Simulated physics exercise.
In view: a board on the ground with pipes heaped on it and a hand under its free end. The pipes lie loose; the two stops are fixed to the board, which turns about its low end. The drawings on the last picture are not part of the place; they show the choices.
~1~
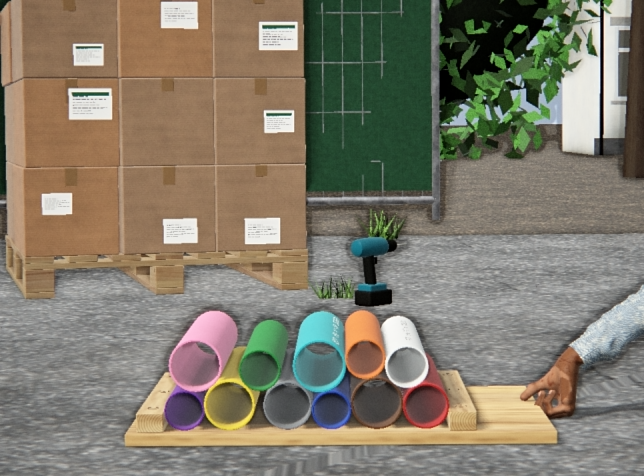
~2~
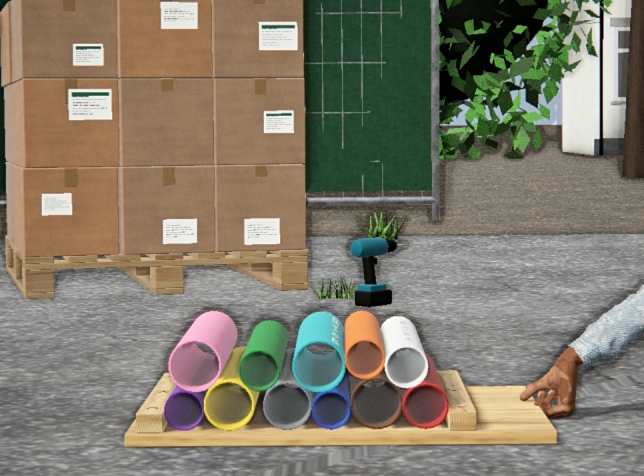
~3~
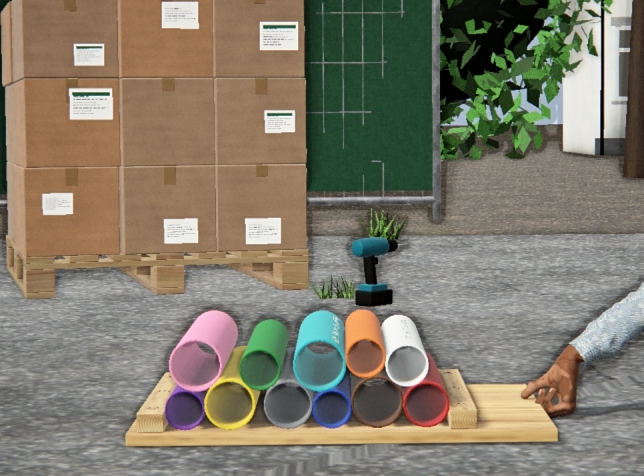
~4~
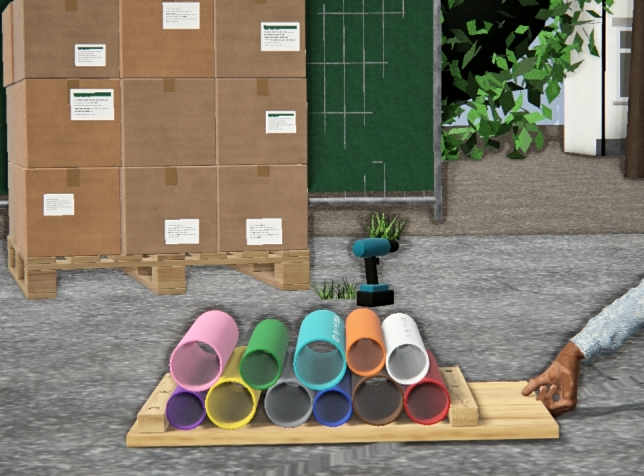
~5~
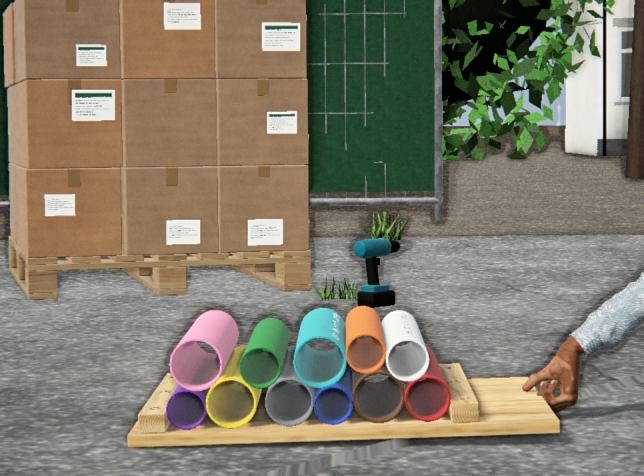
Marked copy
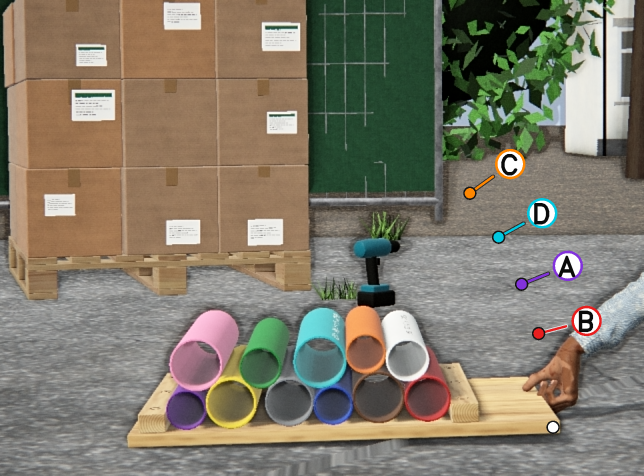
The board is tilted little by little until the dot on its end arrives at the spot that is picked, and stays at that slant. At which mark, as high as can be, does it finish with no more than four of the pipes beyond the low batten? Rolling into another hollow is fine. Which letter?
The answer is mark C.
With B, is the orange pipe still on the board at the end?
The orange pipe: Yes.
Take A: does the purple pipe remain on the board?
The purple pipe: Yes.
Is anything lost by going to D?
At D: Yes.
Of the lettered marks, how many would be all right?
Four of the four.
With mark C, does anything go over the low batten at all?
Yes, at C.
On the marked copy, A at (522, 284); B at (539, 334); C at (470, 193); D at (499, 237); the white dot at (553, 427).
Taking C. A third of the way, board at 20°.
Two thirds of the way, board at 35°.
When it is over, board at 35°, four over the low batten (turquoise, pink, green, orange).
As for the rest, A one over the low batten (pink); B one over the low batten (pink); D four over the low batten (turquoise, pink, green, orange).
